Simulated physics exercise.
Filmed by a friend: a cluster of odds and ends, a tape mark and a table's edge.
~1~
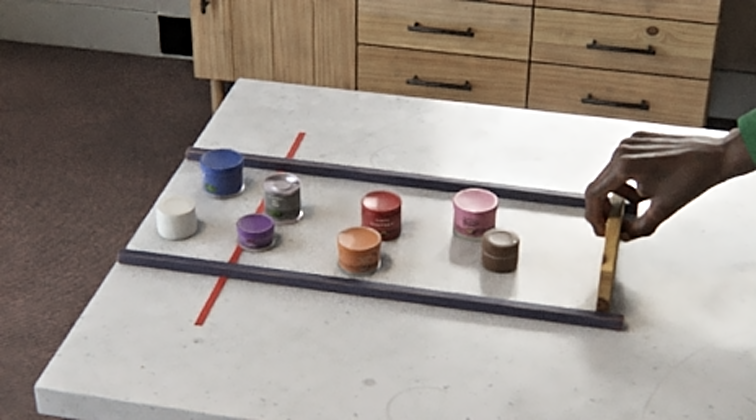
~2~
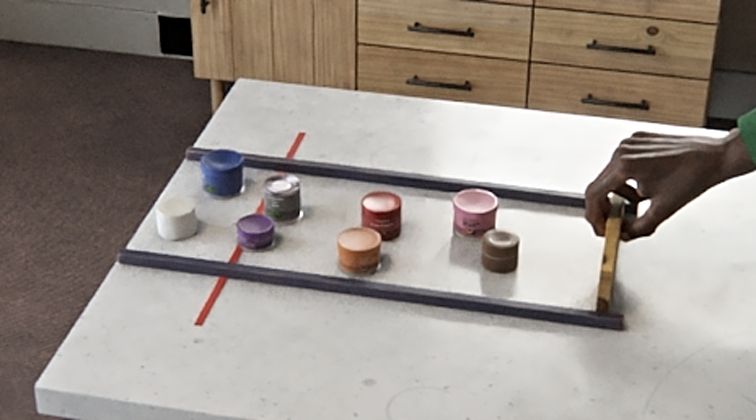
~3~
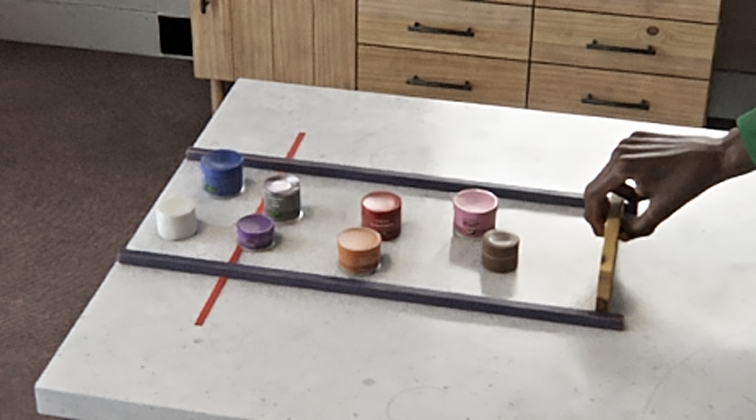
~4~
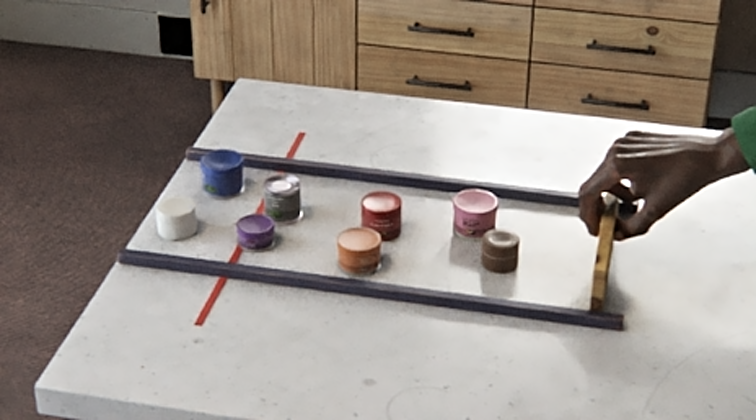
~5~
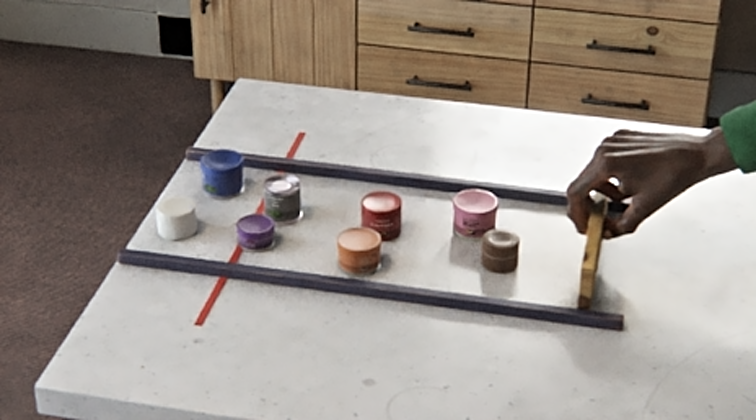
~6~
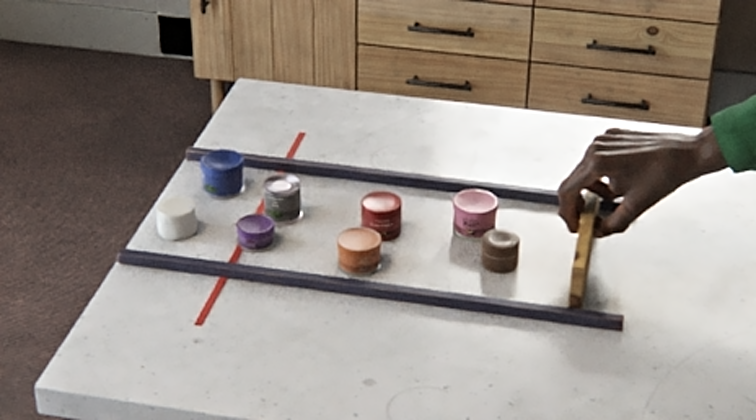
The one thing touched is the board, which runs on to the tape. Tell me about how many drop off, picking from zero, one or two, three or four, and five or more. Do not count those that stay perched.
Most likely not a single one will drop off.
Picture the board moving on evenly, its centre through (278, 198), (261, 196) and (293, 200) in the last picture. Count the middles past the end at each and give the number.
0, 0 and 0.
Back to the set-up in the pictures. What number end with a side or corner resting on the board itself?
Number in contact with it: 3.
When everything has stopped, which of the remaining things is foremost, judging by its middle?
The one you want is the white lid.
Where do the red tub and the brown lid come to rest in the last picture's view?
The one named first is at (211, 202), the next at (230, 221).
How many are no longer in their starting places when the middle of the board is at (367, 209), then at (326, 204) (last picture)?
Counts: 4, 5.
Early on, none off yet; white lid at rest near (177, 218); blue pot at rest near (223, 174); purple tin at rest near (256, 234).
Finally, the number that fall off is zero.
